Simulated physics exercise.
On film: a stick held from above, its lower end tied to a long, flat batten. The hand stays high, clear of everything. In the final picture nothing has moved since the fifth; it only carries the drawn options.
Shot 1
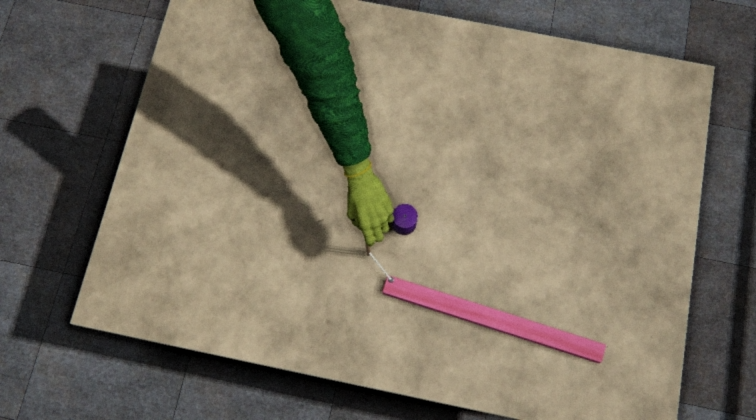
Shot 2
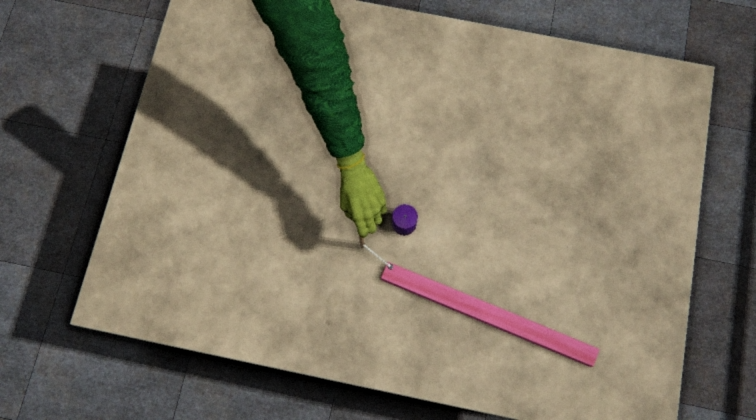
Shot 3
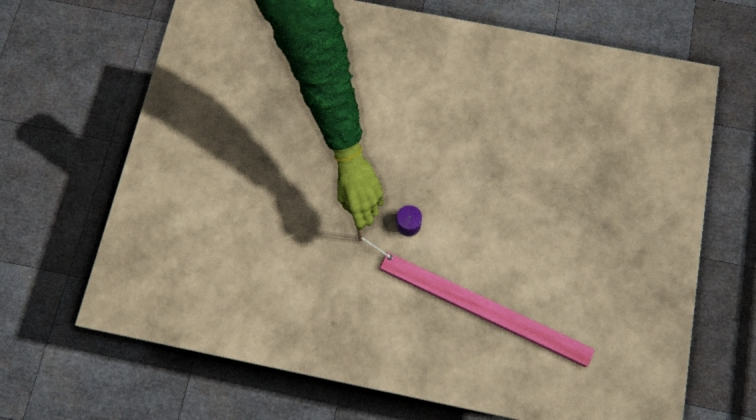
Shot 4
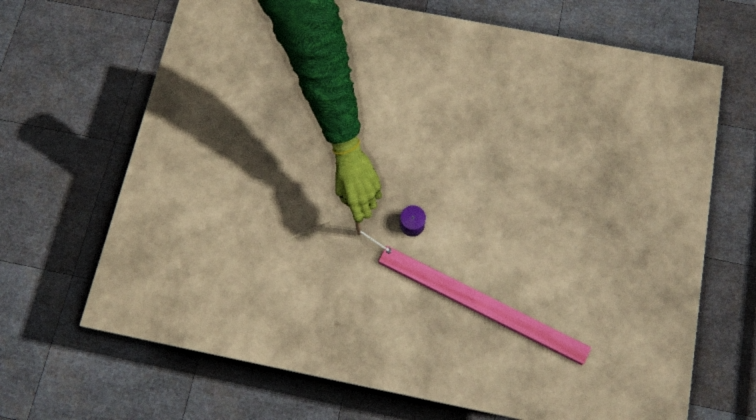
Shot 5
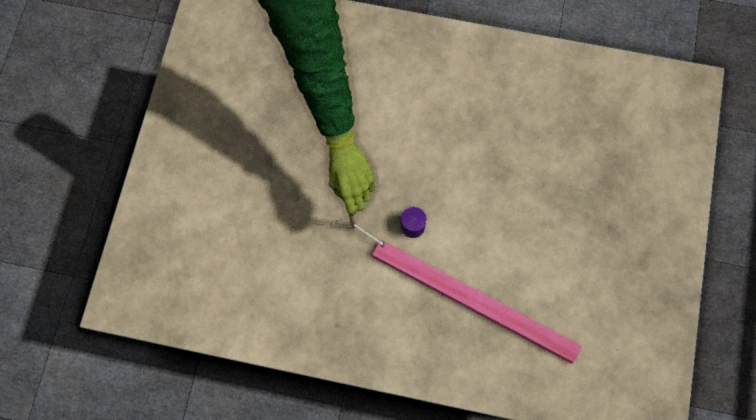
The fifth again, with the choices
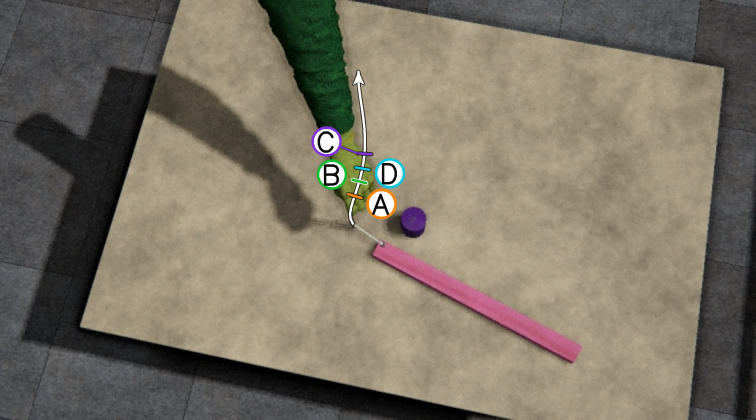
On a mottled tan board over grey tiles, a green-sleeved hand holding a small stick slowly drew a long pink strip, tied at one end, up and slightly left, near a purple tin.
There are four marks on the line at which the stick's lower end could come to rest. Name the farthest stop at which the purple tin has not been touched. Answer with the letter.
As far as tick A.
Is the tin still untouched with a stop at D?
No.
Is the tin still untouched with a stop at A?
Yes.
On the copy, A at (355, 196); B at (359, 182); C at (365, 154); D at (362, 169); the route from (353, 224) via (365, 146) to (358, 72).
On A. First, foot of the stick (350, 215), middle of the batten (469, 295).
Then, foot of the stick (352, 206), middle of the batten (465, 291).
Finally, foot of the stick (355, 197), middle of the batten (462, 287); nothing has been touched.
By contrast, B is too far, the tin has been hit; C is too far, the tin has been hit; D is too far, the tin has been hit.
